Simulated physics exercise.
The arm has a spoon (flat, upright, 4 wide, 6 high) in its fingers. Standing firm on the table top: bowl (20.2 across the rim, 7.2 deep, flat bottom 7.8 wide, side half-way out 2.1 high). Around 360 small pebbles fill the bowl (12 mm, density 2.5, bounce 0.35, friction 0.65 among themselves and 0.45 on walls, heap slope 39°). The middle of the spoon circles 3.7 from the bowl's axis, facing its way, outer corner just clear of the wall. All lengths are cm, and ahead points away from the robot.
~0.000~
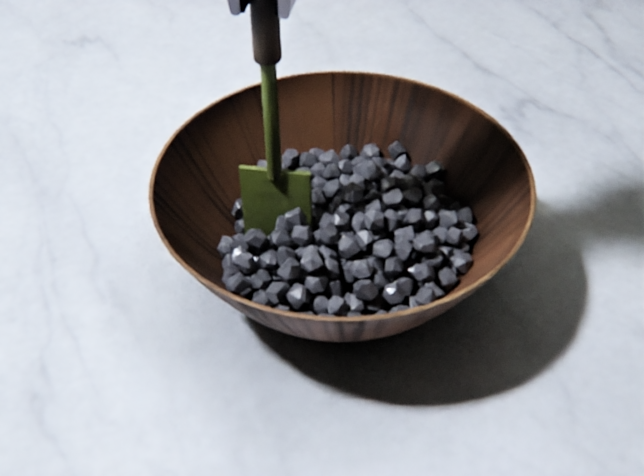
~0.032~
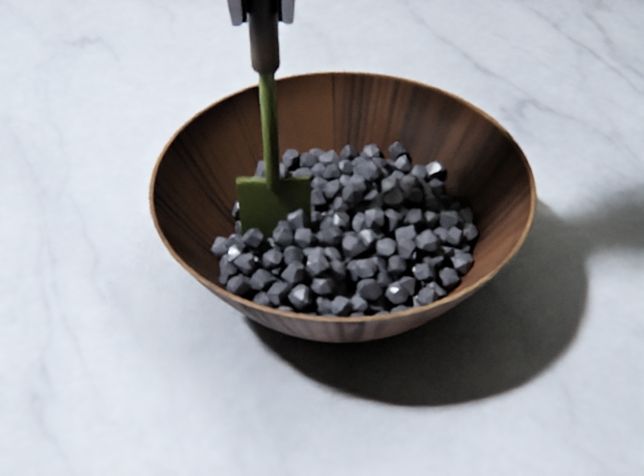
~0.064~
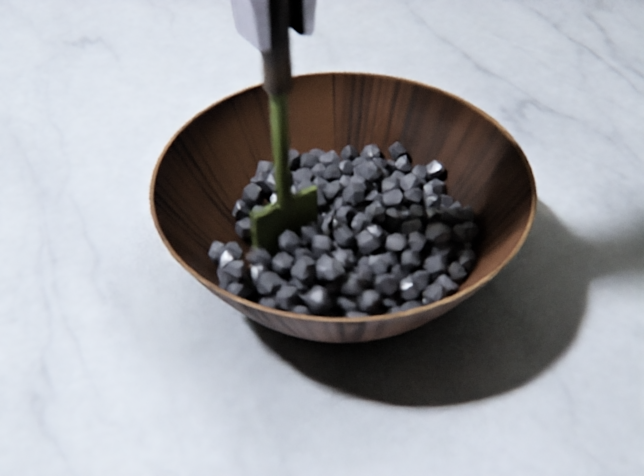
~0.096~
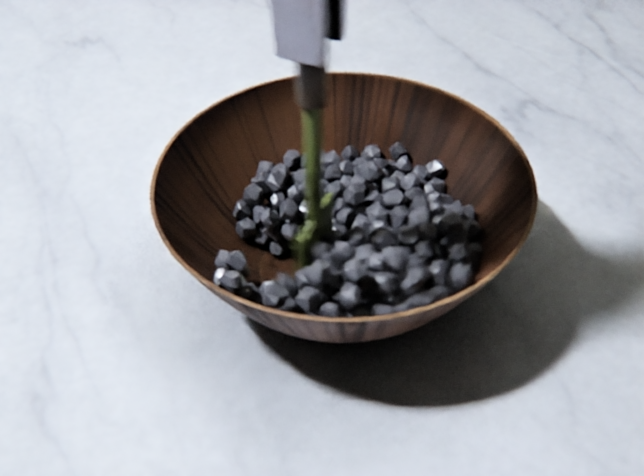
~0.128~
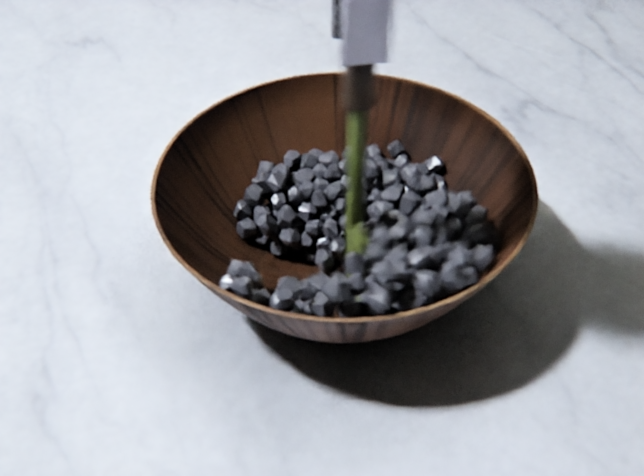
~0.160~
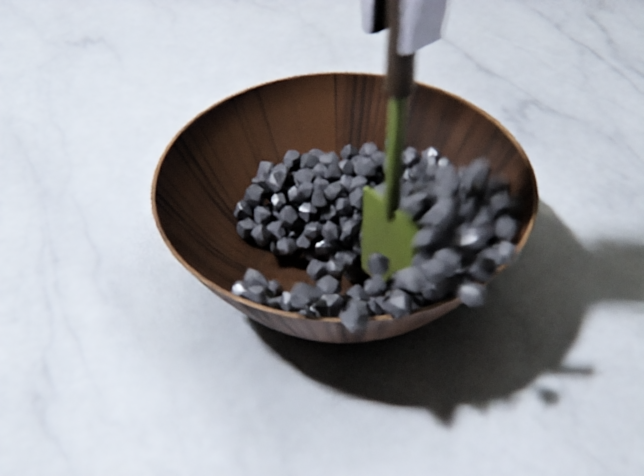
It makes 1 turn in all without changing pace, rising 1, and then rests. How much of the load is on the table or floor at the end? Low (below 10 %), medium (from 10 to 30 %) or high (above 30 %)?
On the table or floor the share is medium, from 10 to 30 %.
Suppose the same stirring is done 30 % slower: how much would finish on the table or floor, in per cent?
Then about 5 per cent.
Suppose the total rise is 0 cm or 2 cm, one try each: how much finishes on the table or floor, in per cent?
Some 20 and 20 per cent.
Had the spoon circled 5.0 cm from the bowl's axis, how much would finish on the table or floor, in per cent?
In that case some 25 per cent.
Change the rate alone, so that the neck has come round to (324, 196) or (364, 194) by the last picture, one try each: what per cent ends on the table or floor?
About 5 and 10 per cent.
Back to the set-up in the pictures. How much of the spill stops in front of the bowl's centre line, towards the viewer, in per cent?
About 30 per cent.
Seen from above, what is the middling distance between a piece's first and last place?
Some 7 cm.
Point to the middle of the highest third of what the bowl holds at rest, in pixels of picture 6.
Around (277, 225).
After 0.24 s, 221° round, highest piece 14 above the table; 339 in the bowl, 1 on the table or floor, 20 in flight or on the tool.
After 0.32 s, 300° round, highest piece 11 above the table; 315 in the bowl, 12 on the table or floor, 33 in flight or on the tool.
After 0.56 s, 0° round, highest piece 8 above the table; 297 in the bowl, 63 on the table or floor.
After 1.26 s, 0° round, highest piece 8 above the table; 297 in the bowl, 63 on the table or floor.
In the end, 297 in the bowl, 63 on the table or floor. That is 18 % on the table or floor.
